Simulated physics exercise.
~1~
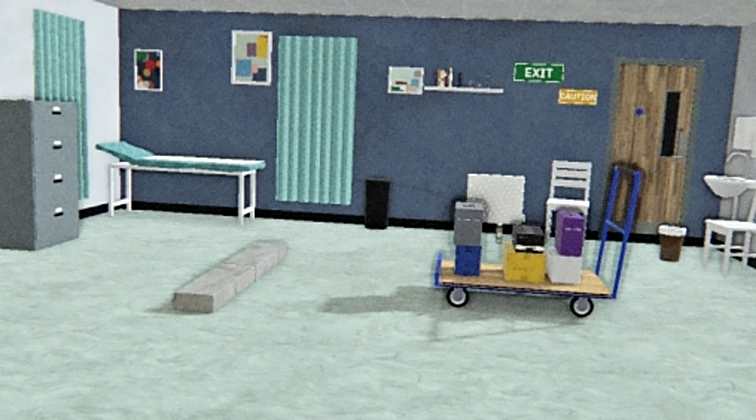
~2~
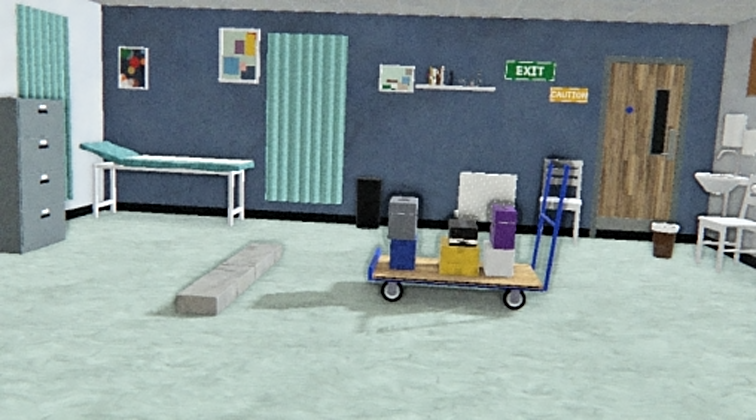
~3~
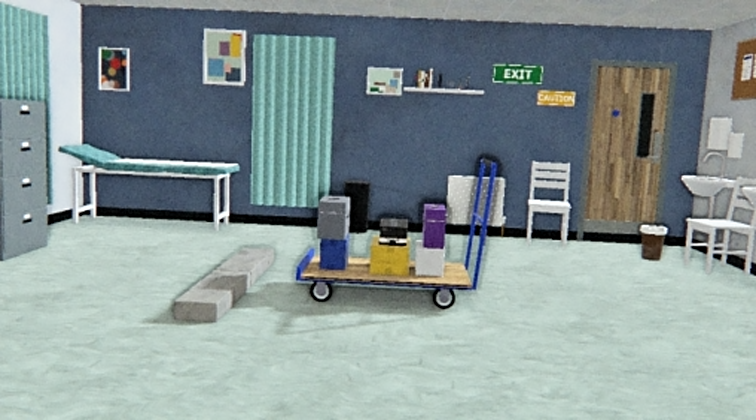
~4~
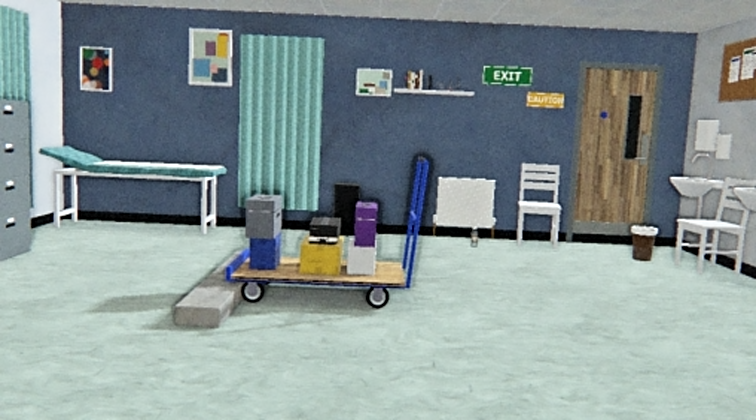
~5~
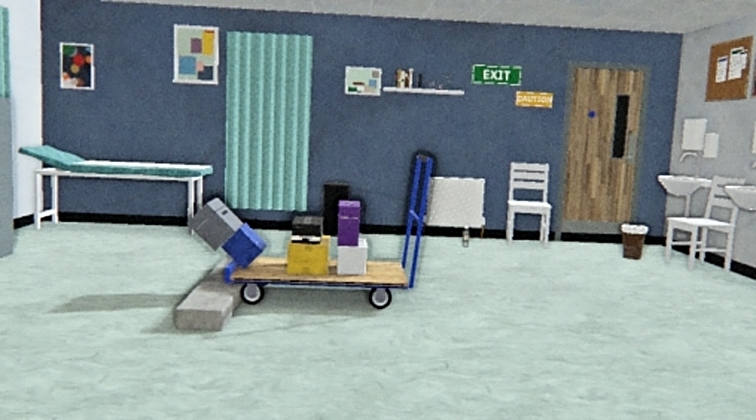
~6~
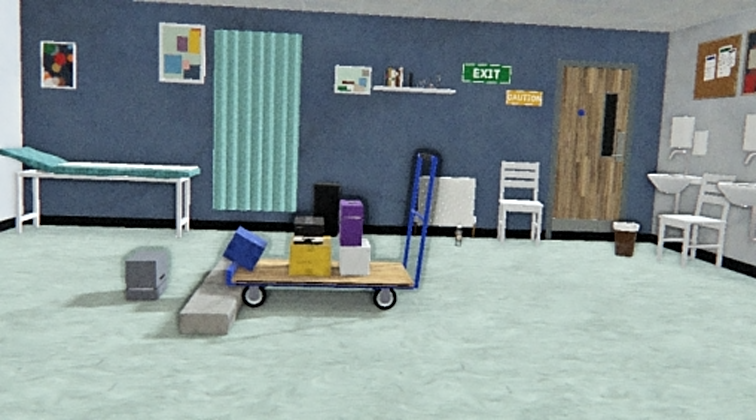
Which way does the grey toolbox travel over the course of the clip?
The grey toolbox travels to the left, first riding on the cart and then toppling off its front end onto the floor beyond the kerb.
